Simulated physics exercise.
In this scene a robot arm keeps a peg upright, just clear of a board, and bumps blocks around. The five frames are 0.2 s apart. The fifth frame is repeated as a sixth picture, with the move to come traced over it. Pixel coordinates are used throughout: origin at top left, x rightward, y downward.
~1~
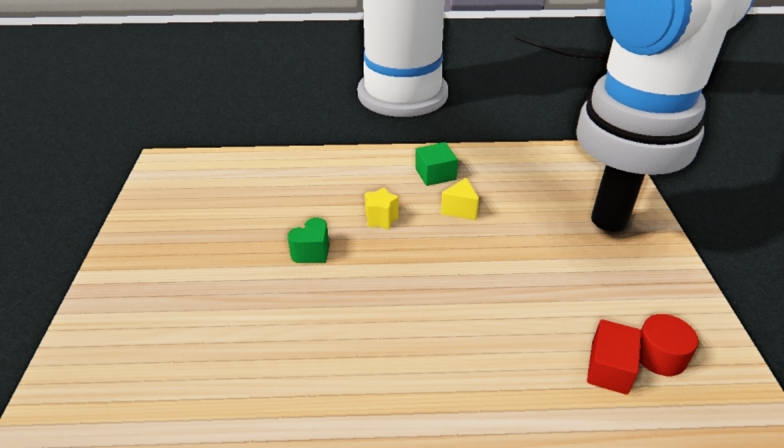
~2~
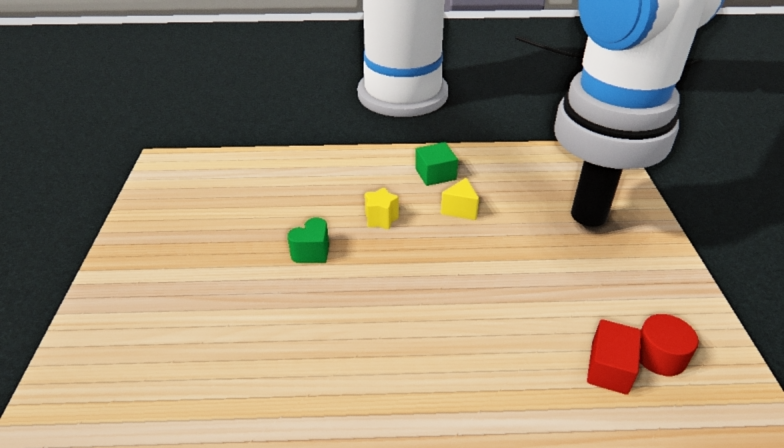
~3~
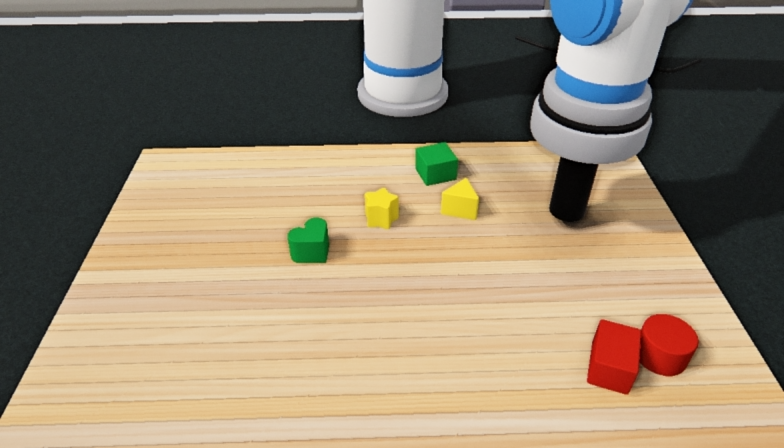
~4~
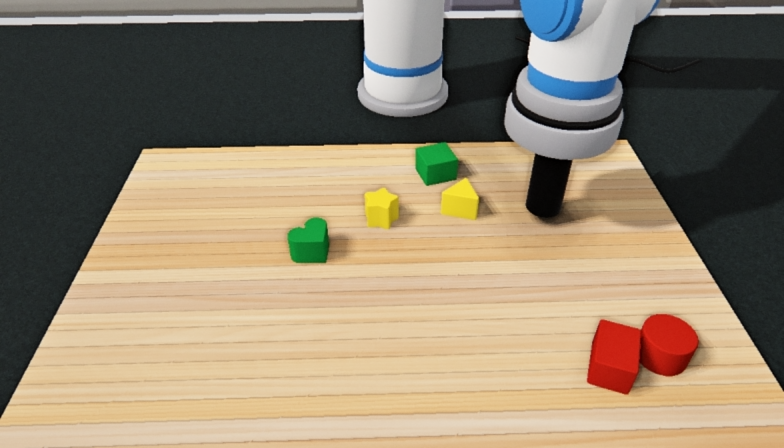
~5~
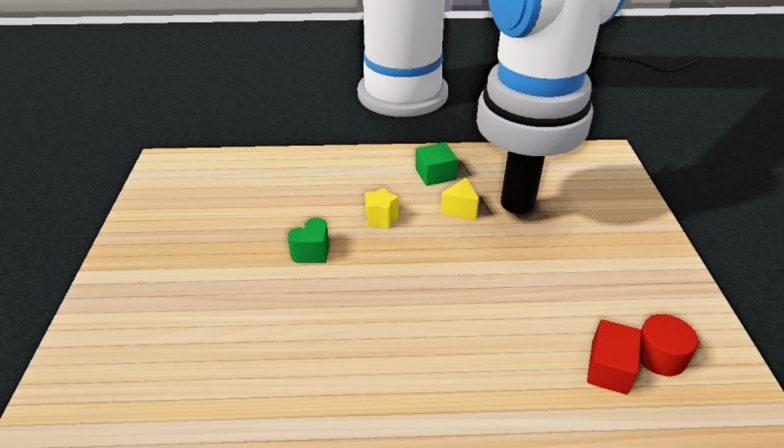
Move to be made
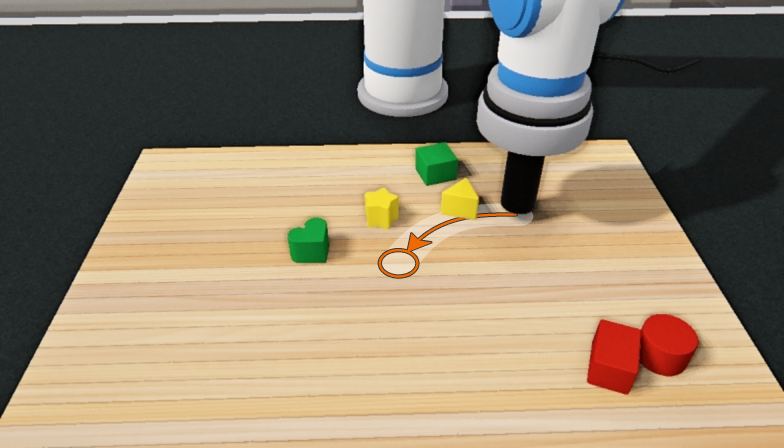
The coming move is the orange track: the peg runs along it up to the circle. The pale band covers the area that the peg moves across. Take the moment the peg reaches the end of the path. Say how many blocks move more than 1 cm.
It shifts a single block.
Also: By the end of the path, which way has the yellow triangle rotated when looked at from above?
Clockwise, looking down.
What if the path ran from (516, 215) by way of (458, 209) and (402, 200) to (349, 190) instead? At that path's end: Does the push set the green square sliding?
The answer is no.
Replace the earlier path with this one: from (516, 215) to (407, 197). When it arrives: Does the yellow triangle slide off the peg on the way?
No, that is not how it ends up.
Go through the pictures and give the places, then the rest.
In the first picture, tip of the peg (609, 221), middles of tops, yellow star block (381, 198), yellow triangle (462, 189).
In the second picture, peg (589, 216), nothing pushed.
In the third picture, peg (567, 211), nothing pushed.
In the fourth picture, peg (543, 207), nothing pushed.
In the fifth picture, peg (518, 204), yellow star block (381, 198), yellow triangle (462, 189).
The line goes from (516, 215) over (468, 217) and (427, 234) to (399, 263).
What follows on the original path. One third of the way, peg (468, 207); yellow triangle (442, 188), turned 45° clockwise.
Two thirds of the way, peg (427, 223); yellow triangle (429, 187), turned 70° clockwise.
At the end, peg (399, 252); yellow star block unmoved; yellow triangle (429, 187), turned 70° clockwise.
